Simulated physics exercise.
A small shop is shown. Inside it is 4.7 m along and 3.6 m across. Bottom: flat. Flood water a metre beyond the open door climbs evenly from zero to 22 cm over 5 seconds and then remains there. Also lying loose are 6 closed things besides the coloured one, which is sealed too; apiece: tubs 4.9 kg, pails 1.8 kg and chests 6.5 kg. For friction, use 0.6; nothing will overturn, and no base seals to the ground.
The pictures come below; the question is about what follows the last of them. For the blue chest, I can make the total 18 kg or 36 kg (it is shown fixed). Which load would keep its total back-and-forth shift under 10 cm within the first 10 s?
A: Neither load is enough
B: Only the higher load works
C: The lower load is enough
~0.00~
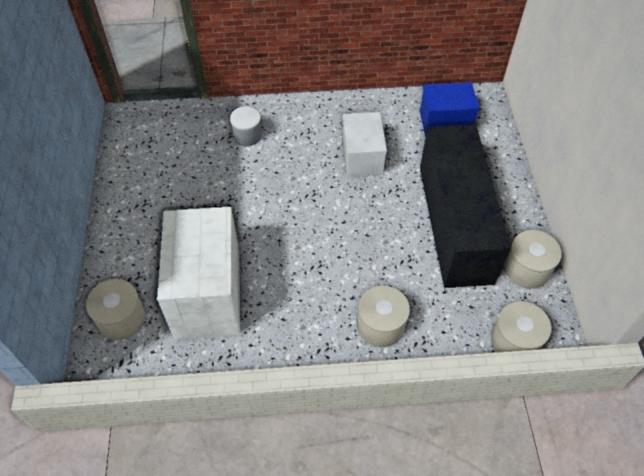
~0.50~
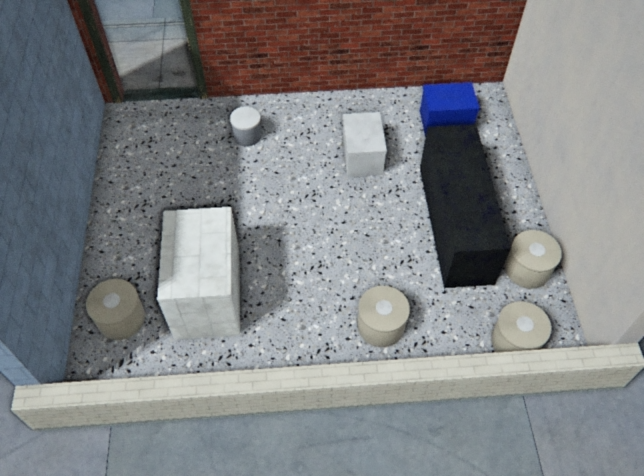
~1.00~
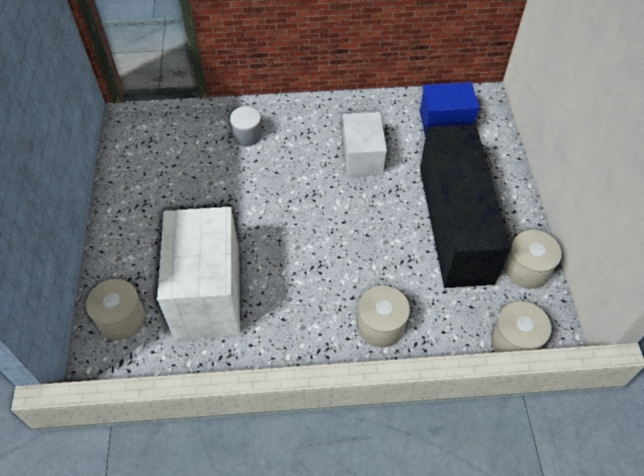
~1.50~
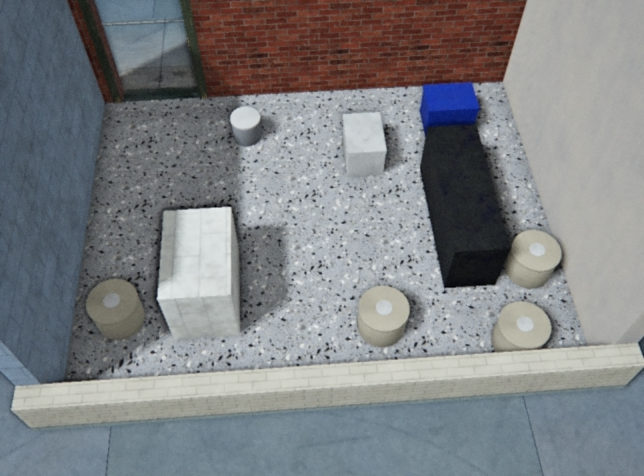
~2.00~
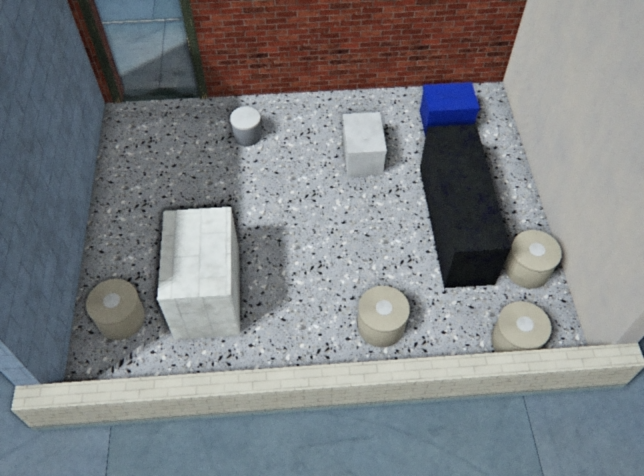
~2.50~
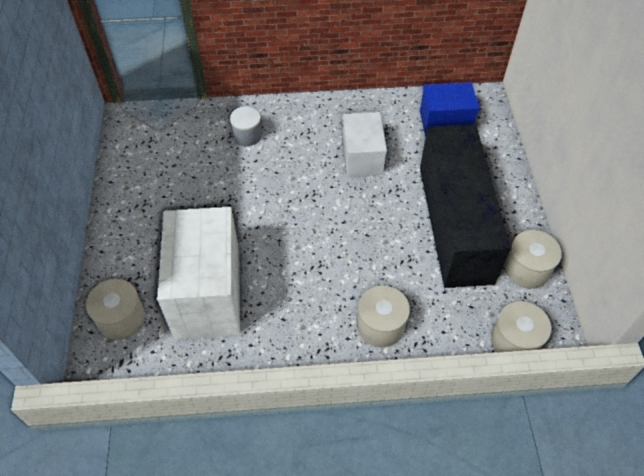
Option C: The lower load is enough.
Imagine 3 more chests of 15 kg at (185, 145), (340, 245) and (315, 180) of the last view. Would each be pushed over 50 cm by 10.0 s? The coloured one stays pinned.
Listed in order, they go over the bar, beneath the bar, beneath the bar.
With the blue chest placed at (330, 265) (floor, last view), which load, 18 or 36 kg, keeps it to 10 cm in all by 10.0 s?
Note: Both OK.
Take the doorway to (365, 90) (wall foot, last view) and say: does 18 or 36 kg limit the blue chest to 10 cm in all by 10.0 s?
If so, even the lighter mass works.
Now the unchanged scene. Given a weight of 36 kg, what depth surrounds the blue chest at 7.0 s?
Depth: Approx. 0 cm.
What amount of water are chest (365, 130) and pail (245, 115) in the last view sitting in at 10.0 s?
Close to 3 and 2 centimetres.
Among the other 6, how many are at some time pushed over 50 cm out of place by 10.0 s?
I count 2 of them.
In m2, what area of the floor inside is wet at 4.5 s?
That flooded area is roughly 4.5 m2.
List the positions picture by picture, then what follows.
In the first frame, the blue chest at (451, 97), on the bottom; water covers 0.0 m2; 0 of 7 have shifted.
In the second frame, the blue chest at (451, 97), on the bottom; 0.0 m2 under water; 0 of 7 have shifted.
In the third frame, the blue chest at (451, 97), on the bottom; water covers 0.0 m2; 0 of 7 have shifted.
In the fourth frame, the blue chest at (451, 97), on the bottom; water covers 0.0 m2; 0 of 7 have shifted.
In the fifth frame, the blue chest at (451, 97), on the bottom; 0.0 m2 under water; 0 of 7 have shifted.
In the sixth frame, the blue chest at (451, 97), on the bottom; 0.2 m2 under water; 0 of 7 have shifted.
After 3.5 s the blue chest would be 0 cm from its start with 18 kg and 0 cm from its start with 36 kg; 0 cm of water round it then.
After 4.5 s the blue chest would be 0 cm from its start with 18 kg and 0 cm from its start with 36 kg; 0 cm of water round it then.
After 7.0 s the blue chest would be 0 cm from its start with 18 kg and 0 cm from its start with 36 kg; 0 cm of water round it then.
After 10.0 s the blue chest would be 0 cm from its start with 18 kg and 0 cm from its start with 36 kg; 1 cm of water round it then.
